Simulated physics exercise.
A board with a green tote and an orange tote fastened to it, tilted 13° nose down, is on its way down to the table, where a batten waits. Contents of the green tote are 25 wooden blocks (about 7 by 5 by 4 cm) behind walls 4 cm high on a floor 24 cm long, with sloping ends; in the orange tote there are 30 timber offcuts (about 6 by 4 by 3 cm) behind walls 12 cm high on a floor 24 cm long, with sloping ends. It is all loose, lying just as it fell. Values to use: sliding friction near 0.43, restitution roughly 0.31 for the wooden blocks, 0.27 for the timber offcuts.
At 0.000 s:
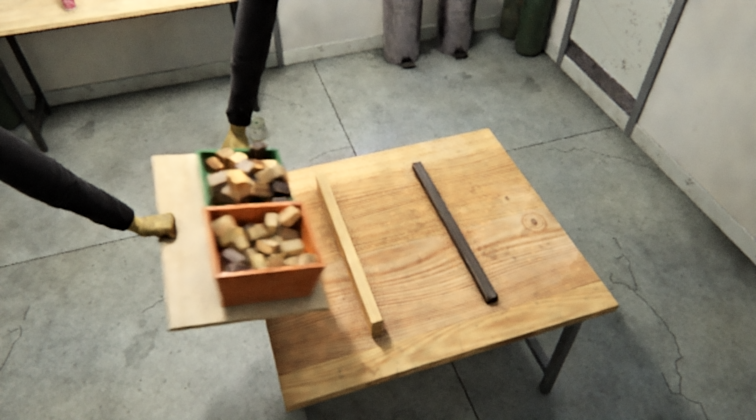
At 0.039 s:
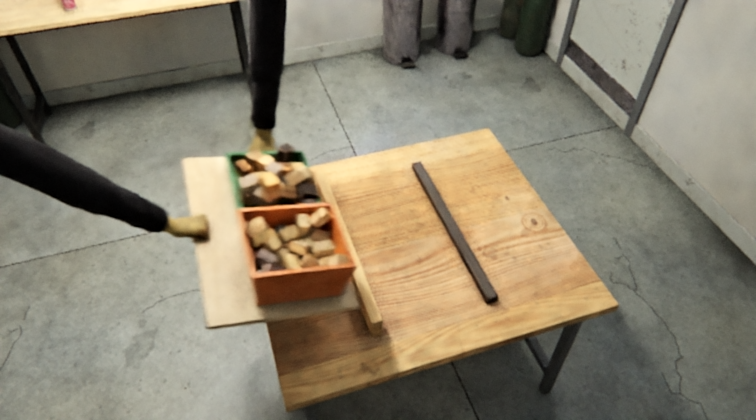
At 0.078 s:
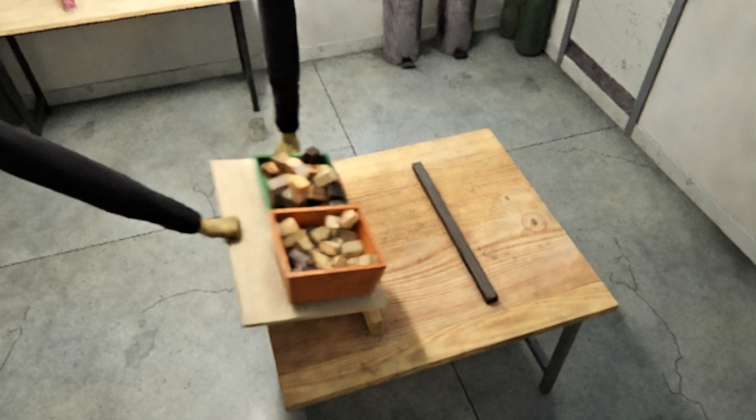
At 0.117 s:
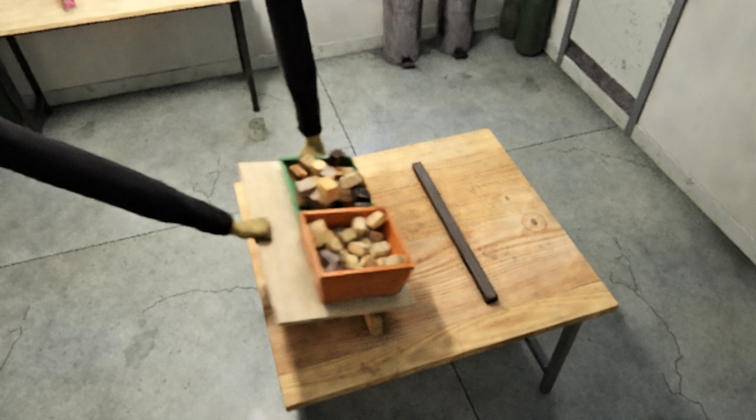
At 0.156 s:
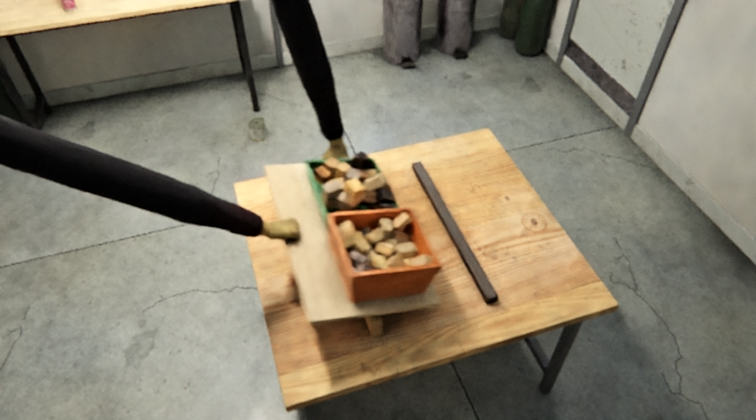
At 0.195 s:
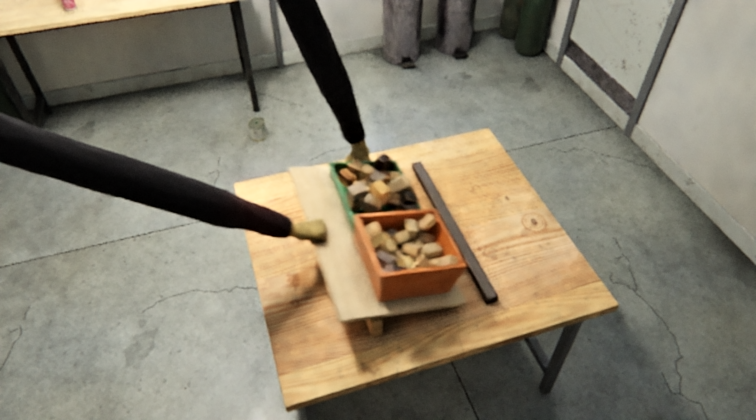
Two black arms with tan grippers carried a pale board, holding a green tote and an orange tote full of wooden pieces, rightward over a wooden table, passing above a light wooden strip.
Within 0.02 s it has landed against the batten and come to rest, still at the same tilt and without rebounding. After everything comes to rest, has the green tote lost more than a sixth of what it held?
Yes, more than a sixth.
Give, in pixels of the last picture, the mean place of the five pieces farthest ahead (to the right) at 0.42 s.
Centre: Approx. (480, 175) px.
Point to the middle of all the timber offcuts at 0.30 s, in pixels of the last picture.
I'd say near (437, 251).
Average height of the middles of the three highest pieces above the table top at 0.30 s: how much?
Mean height: Some 22 cm.
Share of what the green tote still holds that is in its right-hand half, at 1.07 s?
Some 80 % of what remains.
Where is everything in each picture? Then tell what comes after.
In the first frame (each is followed by its nearest rim corner in this view, unless another is named), green tote (by its farthest rim corner), (275, 149); orange tote, (219, 276); 61 cm from landing; none out.
Green tote, (301, 152); orange tote, (256, 275); 51 cm from landing, in the second frame.
Green tote, (326, 154); orange tote, (291, 275); 40 cm from landing, in the third frame.
Green tote, (349, 156); orange tote, (323, 275); 30 cm from landing, in the fourth frame.
Green tote, (372, 159); orange tote, (354, 275); 20 cm from landing, in the fifth frame.
Green tote, (394, 161); orange tote, (384, 274); 9 cm from landing; none out, in the sixth frame.
After 0.22 s, the board stops.
After 0.30 s, green tote 21 in, 4 out and orange tote 30 in, 0 out.
After 0.42 s, green tote 18 in, 7 out and orange tote 30 in, 0 out.
After 0.64 s, green tote 17 in, 8 out and orange tote 30 in, 0 out.
Outcome (at 1.07 s), green tote 17 in, 8 out and orange tote 30 in, 0 out. Asked share, 8 of 25, 32 per cent.
